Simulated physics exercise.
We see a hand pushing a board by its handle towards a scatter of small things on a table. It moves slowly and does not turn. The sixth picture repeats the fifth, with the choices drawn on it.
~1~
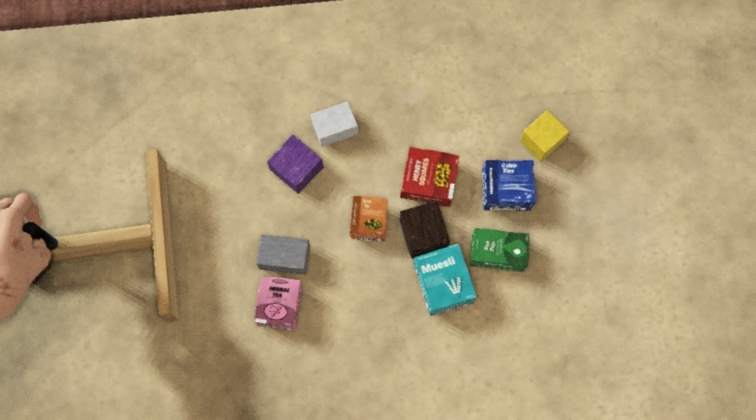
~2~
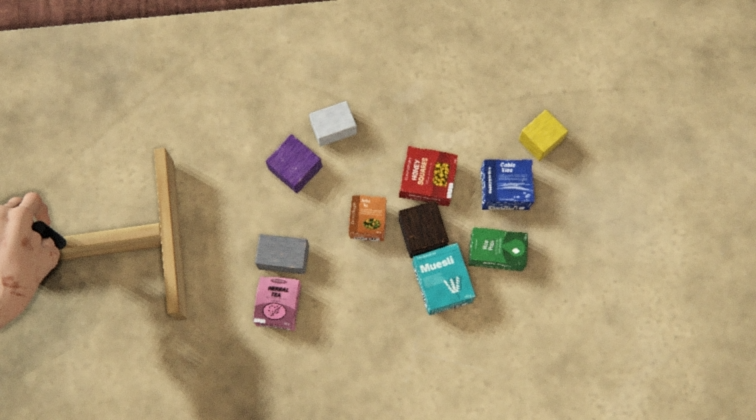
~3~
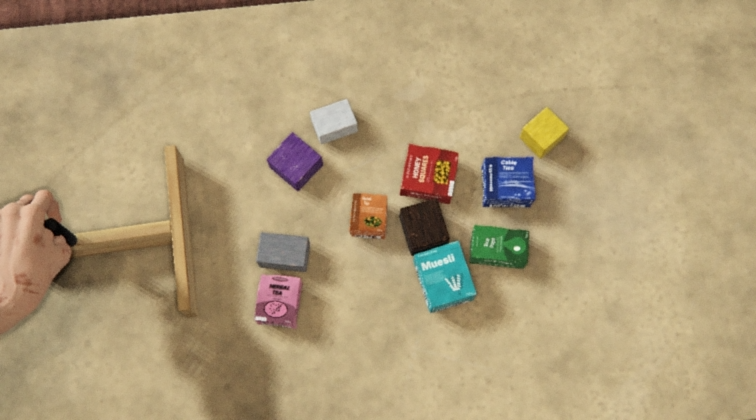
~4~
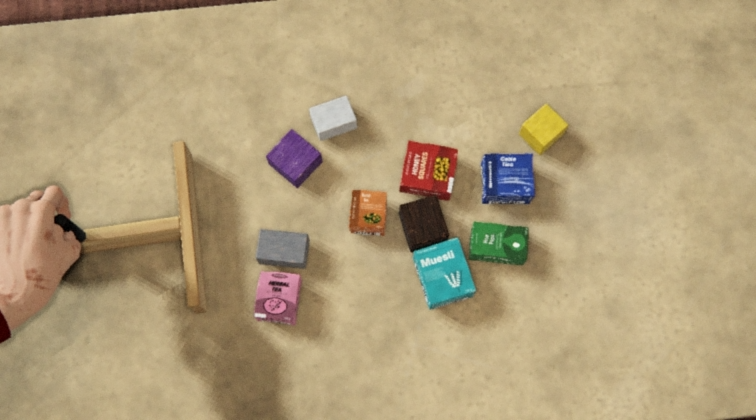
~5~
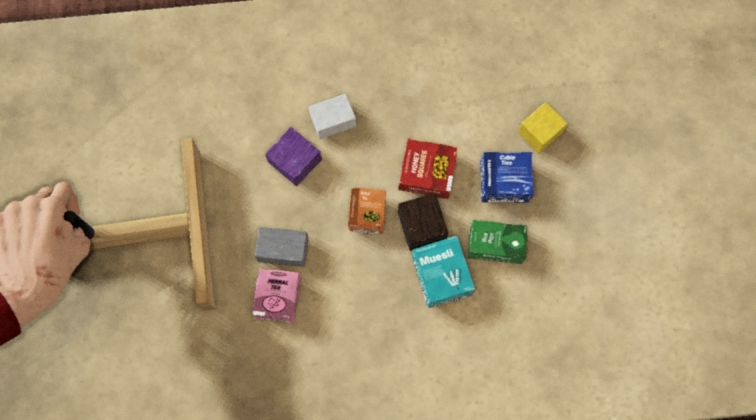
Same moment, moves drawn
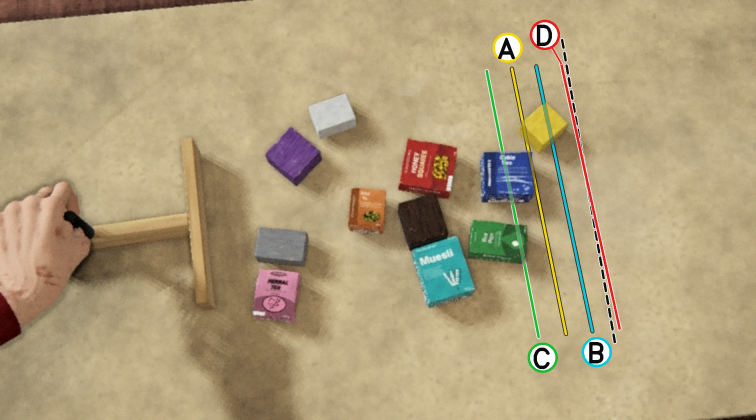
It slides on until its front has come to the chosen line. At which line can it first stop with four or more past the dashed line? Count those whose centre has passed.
Line A.
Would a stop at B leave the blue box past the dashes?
By then, yes.
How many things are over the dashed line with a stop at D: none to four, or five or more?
It has five or more across.
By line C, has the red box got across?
No.
On the marked copy, A at (538, 196); B at (563, 193); C at (512, 199); D at (589, 191); the dashed line at (587, 183).
With A. Early on, board (319, 206); yellow block (543, 129); blue box (506, 178); none across.
Further on, board (443, 194); green packet (569, 230); blue box (557, 174); none across.
At the end, board (539, 184); green packet (663, 221); blue box (650, 165); six across.
As for the rest, B gets six across, but is farther than needed; C gets only three across; D gets ten across, but is farther than needed.
